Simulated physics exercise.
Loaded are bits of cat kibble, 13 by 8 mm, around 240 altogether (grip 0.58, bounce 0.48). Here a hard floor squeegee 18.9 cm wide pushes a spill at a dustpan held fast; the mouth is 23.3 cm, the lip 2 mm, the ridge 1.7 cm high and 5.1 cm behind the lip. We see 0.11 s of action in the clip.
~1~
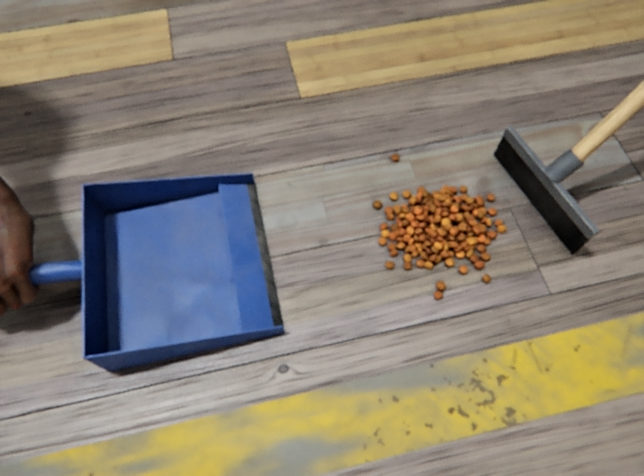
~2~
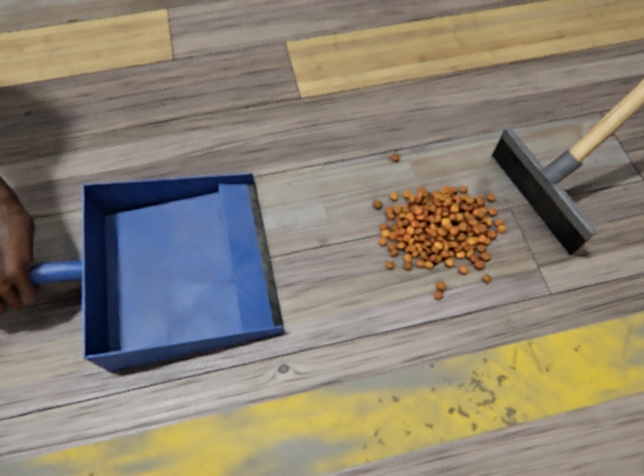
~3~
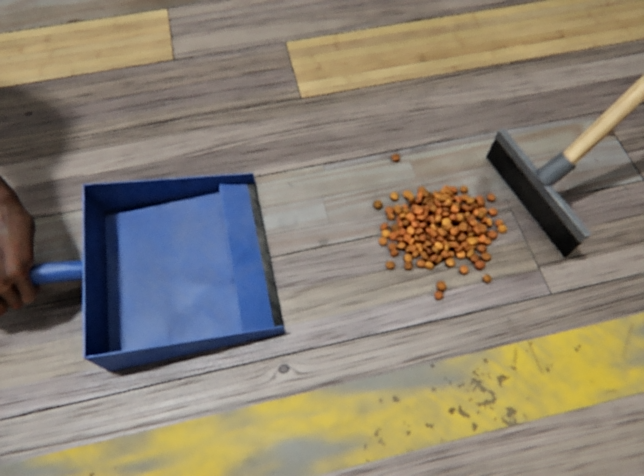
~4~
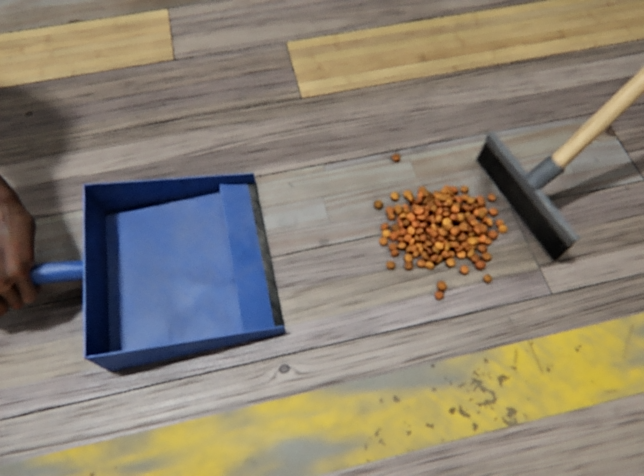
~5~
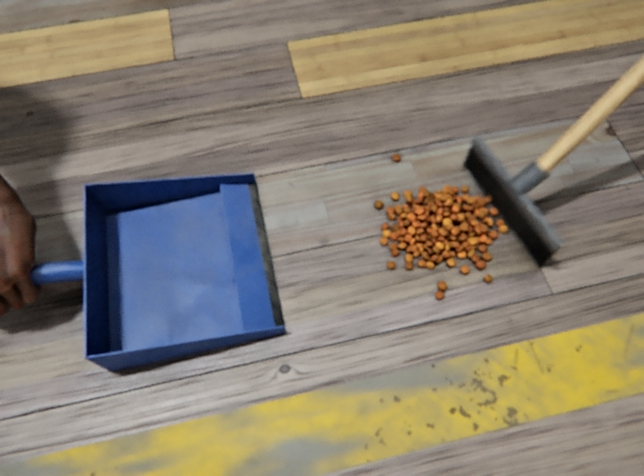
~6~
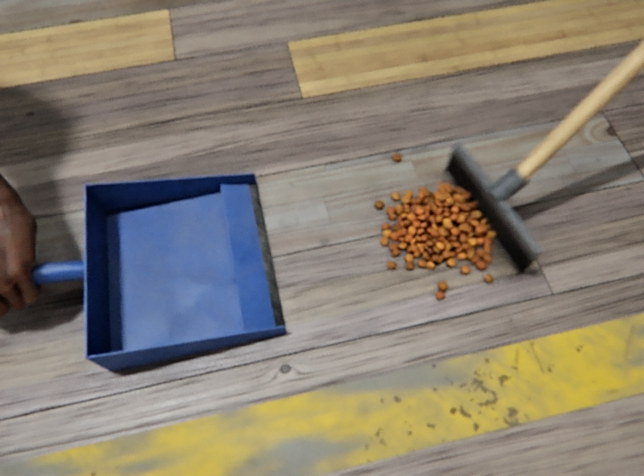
A squeegee with a wooden handle slid left across the wood-look floor and pressed into the right edge of a pile of brown kibble, while a hand held a blue dustpan still.
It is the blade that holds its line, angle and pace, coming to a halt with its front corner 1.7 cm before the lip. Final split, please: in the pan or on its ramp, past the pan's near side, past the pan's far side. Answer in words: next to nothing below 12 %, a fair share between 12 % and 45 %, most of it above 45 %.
Pan - most of it; near side - a fair share; far side - next to nothing.
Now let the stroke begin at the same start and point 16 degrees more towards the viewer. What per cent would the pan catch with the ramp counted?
About 35 percent would end up there.
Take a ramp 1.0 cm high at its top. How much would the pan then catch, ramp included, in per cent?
It would be roughly 55 percent.
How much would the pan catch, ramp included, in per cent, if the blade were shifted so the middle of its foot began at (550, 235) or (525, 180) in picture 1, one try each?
Some 40 and 55 per cent.
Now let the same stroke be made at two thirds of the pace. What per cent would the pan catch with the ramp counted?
Then around 40 per cent.
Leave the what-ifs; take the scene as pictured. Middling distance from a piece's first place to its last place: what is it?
Median: Approx. 32 cm.
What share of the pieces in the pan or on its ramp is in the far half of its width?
Around 30 percent.
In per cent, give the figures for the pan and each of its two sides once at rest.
Pan 55, near side 25, far side 5.
Then, 0.10 s after the last picture, middle of the blade 16 cm from the lip; 0 % over the lip, far side 0 %, near side 5 %.
Then, 0.17 s after the last picture, middle of the blade 6 cm from the lip; 0 % over the lip, far side 5 %, near side 20 %.
Then, 0.38 s after the last picture, middle of the blade 4 cm from the lip; 55 % over the lip, far side 5 %, near side 25 %.
In the end, pan 55 %, near side 25 %, far side 5 %, in front of the lip or behind the blade 15 %.
